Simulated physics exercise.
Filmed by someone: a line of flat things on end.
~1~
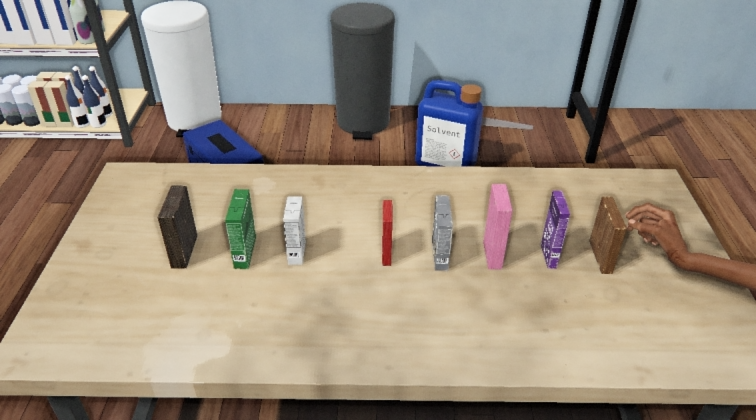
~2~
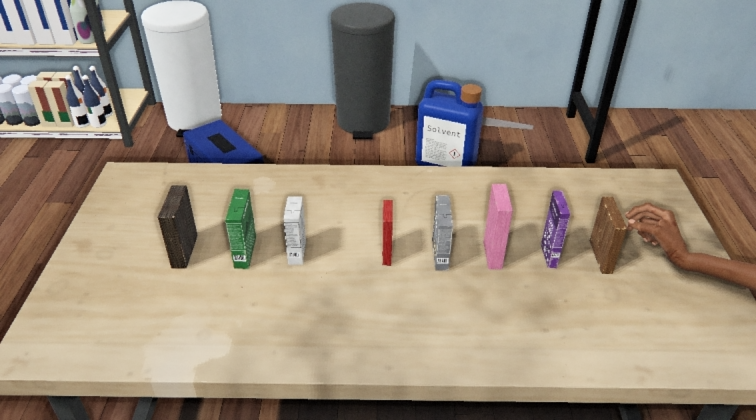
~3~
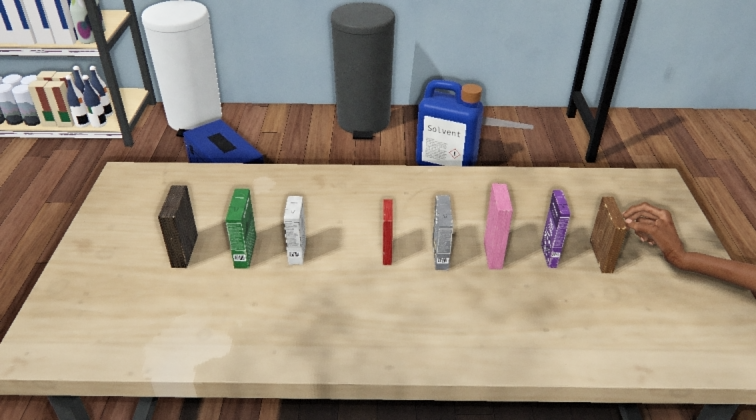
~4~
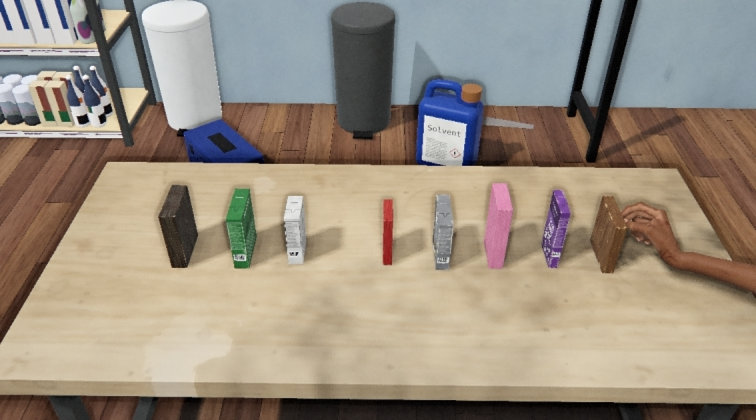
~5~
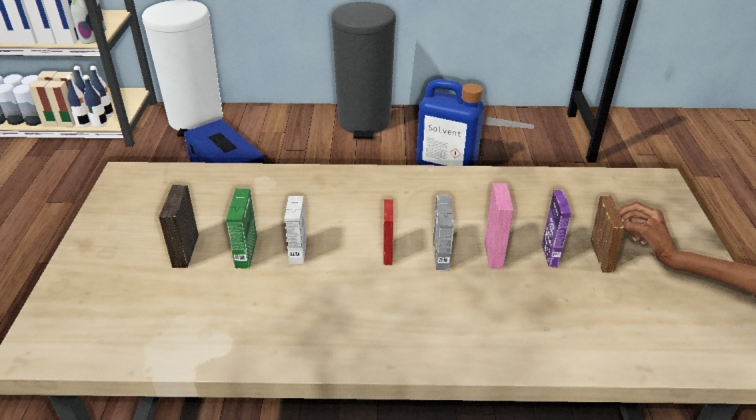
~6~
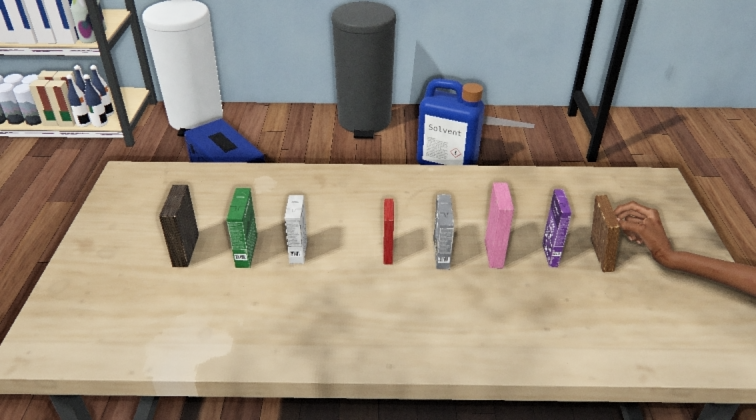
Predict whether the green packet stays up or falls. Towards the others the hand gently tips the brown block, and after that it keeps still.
Erect.
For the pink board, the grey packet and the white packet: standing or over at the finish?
The pink board goes down; the grey packet goes down; the white packet remains standing.
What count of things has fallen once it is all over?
Total count - 5.
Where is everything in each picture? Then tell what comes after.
Green packet (241, 229); red block (387, 233), in the first picture.
Pink board (497, 227); grey packet (442, 233), in the second picture.
Purple packet (555, 230); red block (387, 233), in the third picture.
White packet (296, 230); pink board (497, 227), in the fourth picture.
Brown block 3° over; grey packet (443, 233); purple packet (556, 229), in the fifth picture.
Brown block 8° over; green packet (243, 228); red block (388, 232), in the sixth picture.
Then, 0.50 s on from there, brown block 90° over; purple packet turned 31° from how it was put; pink board turned 16° from how it was put.
Then, 0.80 s on from there, brown block 90° over; purple packet turned 71° from how it was put; pink board turned 73° from how it was put; grey packet on its side.
In the end, toppled on the table, red block, pink board, grey packet and purple packet; the other 2 unmoved. At the end, from the last picture's camera, green packet near (243, 228).
